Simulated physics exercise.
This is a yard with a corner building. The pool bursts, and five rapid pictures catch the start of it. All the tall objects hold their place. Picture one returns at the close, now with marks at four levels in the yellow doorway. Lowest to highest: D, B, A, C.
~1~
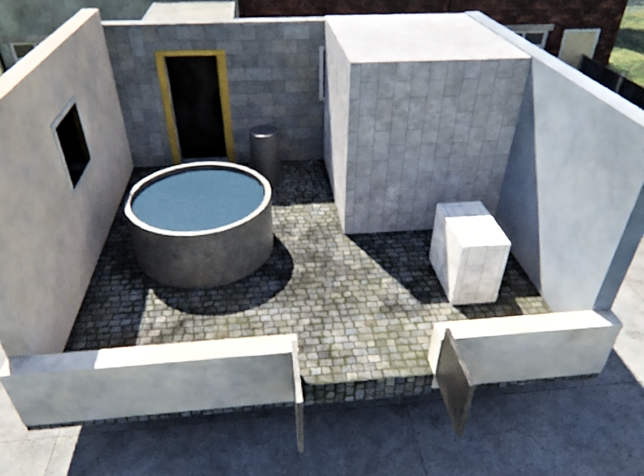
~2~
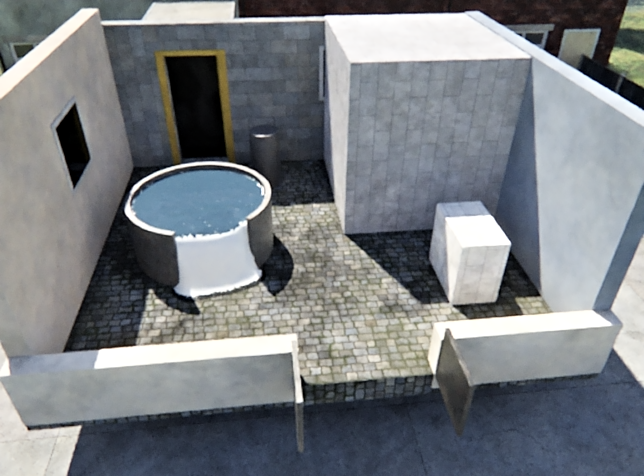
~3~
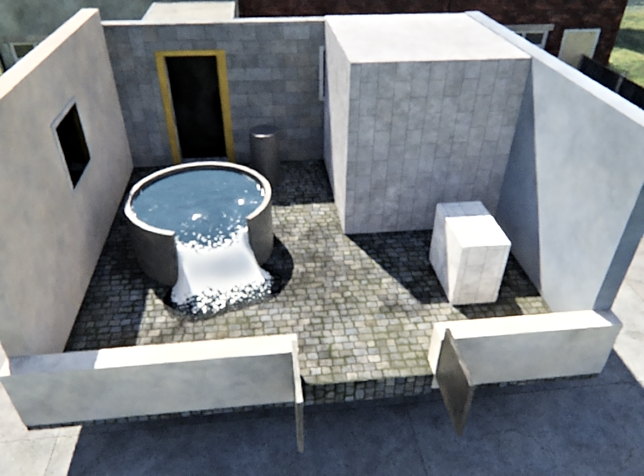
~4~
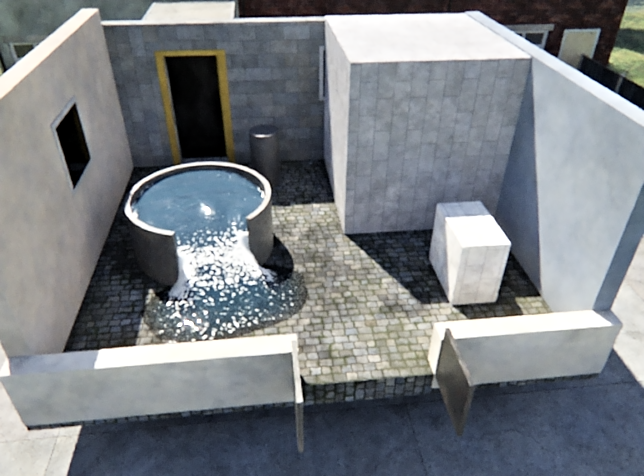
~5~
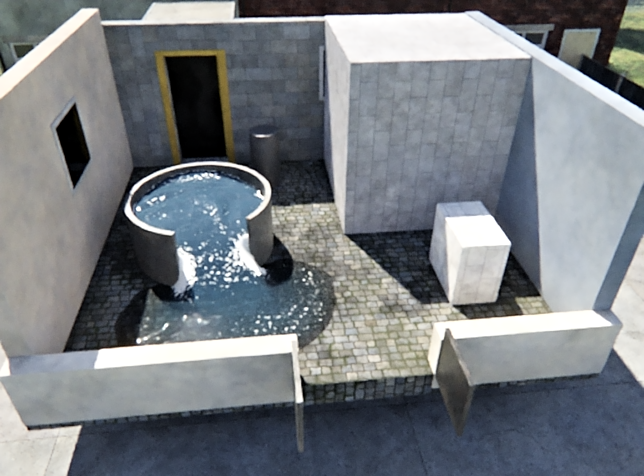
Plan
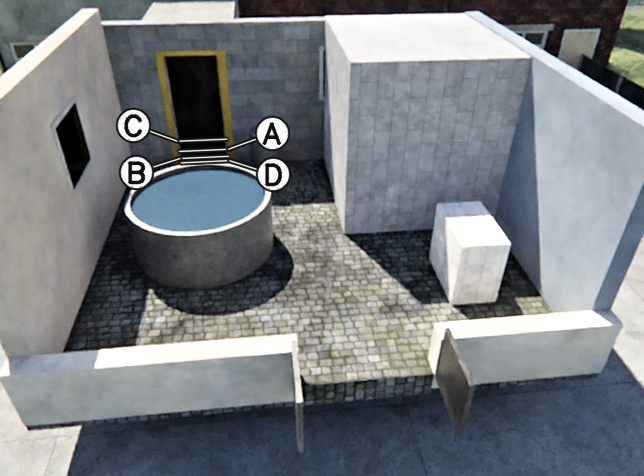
Water poured out through a gap in the front of the round pool in a walled yard, gushing white at first, then spreading in a widening dark puddle across the cobbles toward the low front wall.
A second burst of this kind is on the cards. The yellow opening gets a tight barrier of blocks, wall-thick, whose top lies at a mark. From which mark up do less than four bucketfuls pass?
I would pick line D.
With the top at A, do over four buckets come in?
No, not at all.
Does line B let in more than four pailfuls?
No.
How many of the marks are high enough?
All of the four.
On the marked copy, A at (203, 150); B at (204, 157); C at (202, 140); D at (205, 161); from the bottom up D, B, A, C.
If A is chosen, nothing gets over.
If B is chosen, nothing gets over.
If C is chosen, nothing gets over.
If D is chosen, a bucket or two gets in.
